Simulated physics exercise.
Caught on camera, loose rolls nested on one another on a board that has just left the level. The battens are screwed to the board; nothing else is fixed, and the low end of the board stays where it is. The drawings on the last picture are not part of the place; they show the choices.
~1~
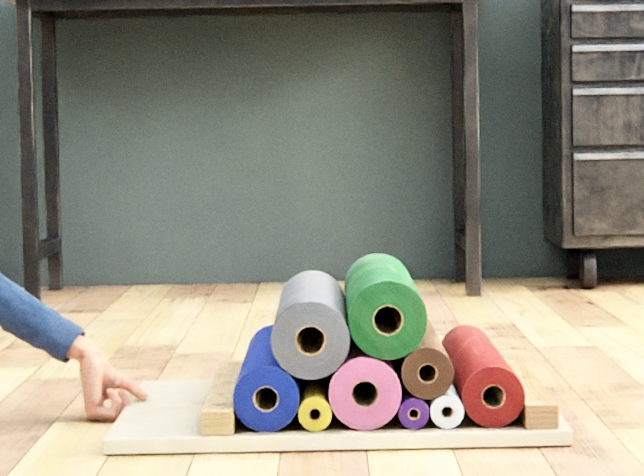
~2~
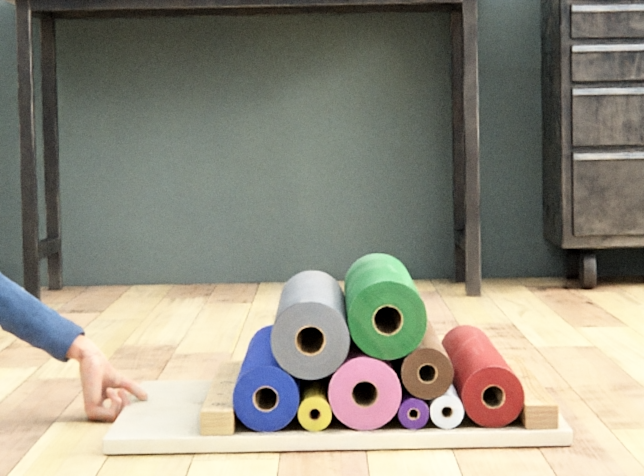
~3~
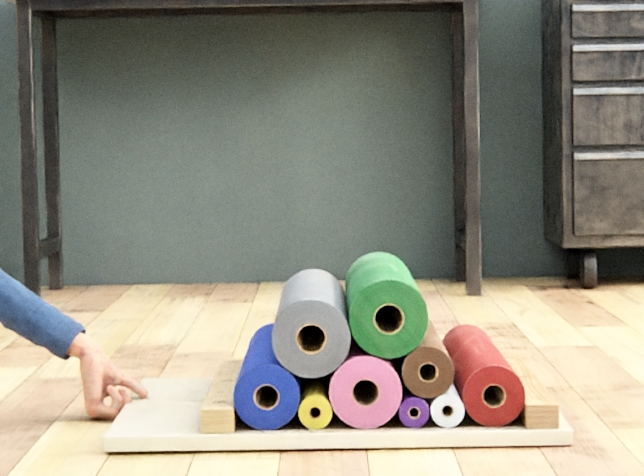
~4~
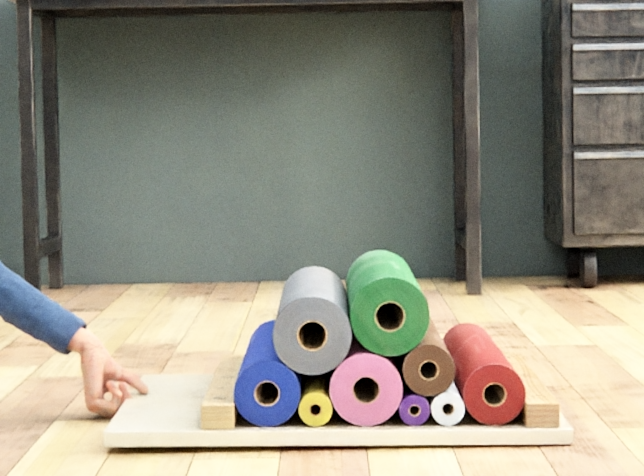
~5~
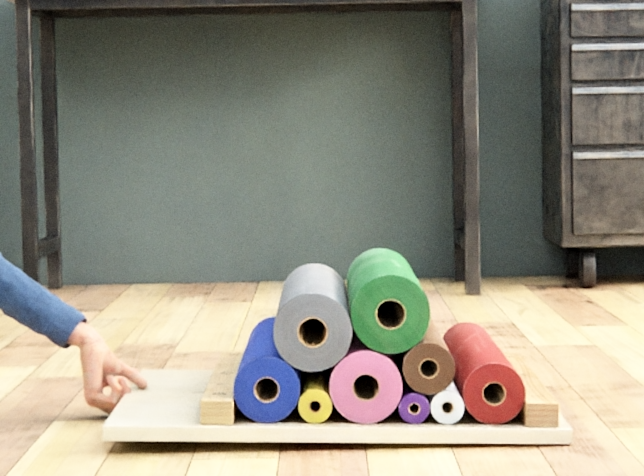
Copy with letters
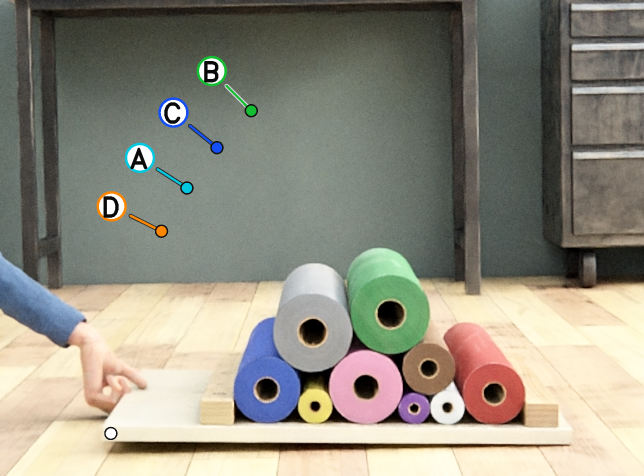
On a pale wooden floor, a hand slightly lifting the left end of a board carrying a stack of coloured rolls.
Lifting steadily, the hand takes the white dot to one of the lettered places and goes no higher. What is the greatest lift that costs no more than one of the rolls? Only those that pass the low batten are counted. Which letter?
Raise it to C.
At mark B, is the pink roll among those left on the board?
The pink roll: Yes.
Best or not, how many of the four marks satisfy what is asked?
Three of them.
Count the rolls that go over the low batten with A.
At A the number is none.
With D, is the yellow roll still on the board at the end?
Yes.
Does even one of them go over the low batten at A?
At A: No.
On the marked copy, A at (187, 188); B at (251, 111); C at (217, 148); D at (161, 231); the white dot at (111, 434).
Taking C. A third of the way, board at 21°.
Two thirds of the way, board at 40°.
When it is over, board at 40°, none over the low batten.
As for the rest, A none over the low batten; B two over the low batten (grey, green); D none over the low batten.
